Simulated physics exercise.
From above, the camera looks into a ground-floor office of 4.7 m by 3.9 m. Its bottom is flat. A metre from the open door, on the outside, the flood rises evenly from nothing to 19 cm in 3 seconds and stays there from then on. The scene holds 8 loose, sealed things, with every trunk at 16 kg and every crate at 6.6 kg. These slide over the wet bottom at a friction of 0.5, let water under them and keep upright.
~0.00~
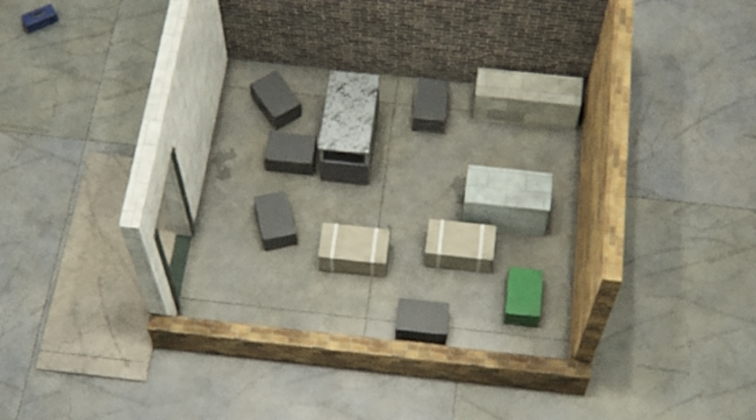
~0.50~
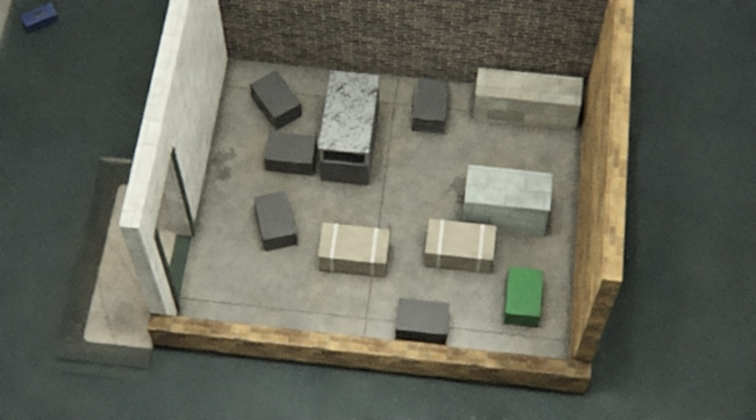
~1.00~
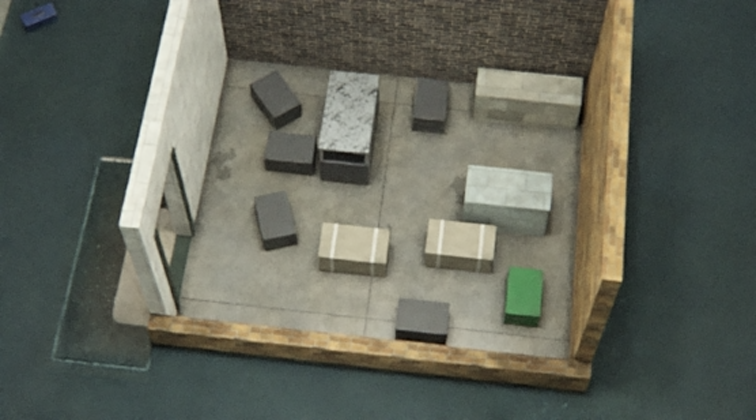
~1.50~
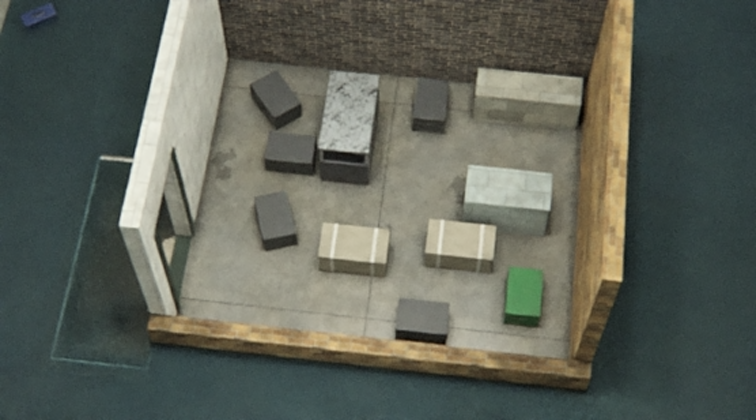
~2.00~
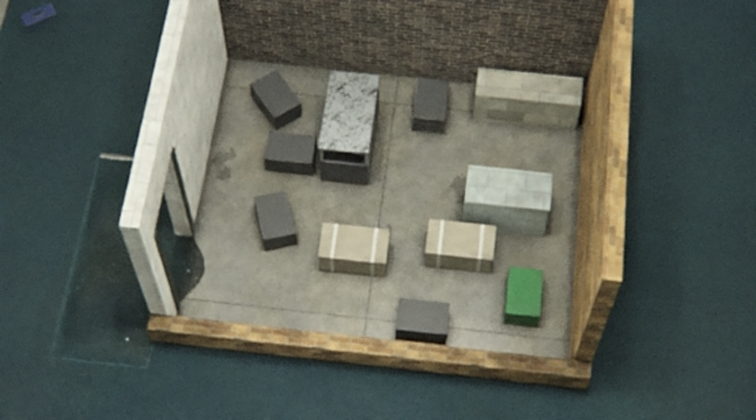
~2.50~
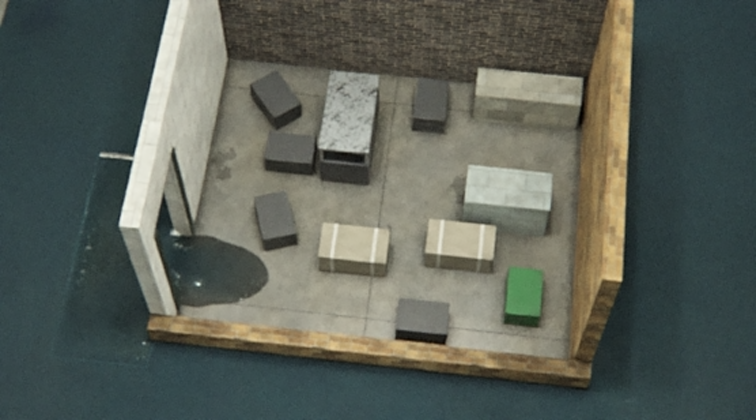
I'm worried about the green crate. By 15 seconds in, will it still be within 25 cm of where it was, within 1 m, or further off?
It will scoot partway, short of a metre.
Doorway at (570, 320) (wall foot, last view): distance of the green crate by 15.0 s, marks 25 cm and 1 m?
You'd see the green crate wander off a long way.
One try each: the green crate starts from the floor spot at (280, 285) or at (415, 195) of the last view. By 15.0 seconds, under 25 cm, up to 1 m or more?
The first time it wanders far off, the second time it wanders far off.
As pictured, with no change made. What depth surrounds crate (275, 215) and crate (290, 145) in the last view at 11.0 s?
About 7 and 2 cm.
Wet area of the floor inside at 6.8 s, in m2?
I'd put it close to 12 m2.
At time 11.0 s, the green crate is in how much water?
Roughly 10 cm.
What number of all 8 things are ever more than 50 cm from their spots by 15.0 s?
Answer: 7.
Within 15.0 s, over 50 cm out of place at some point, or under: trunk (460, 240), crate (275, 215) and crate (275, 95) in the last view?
Going one by one, I get above, above and above.
After 3.5 s the green crate is near (525, 291), 0.0 m from its start, aground; 0 afloat.
After 6.8 s the green crate is near (559, 279), 0.4 m from its start, afloat; 3 afloat.
After 11.0 s the green crate is near (558, 244), 0.7 m from its start, afloat; 6 afloat.
After 15.0 s the green crate is near (558, 244), 0.7 m from its start, afloat; 8 afloat.
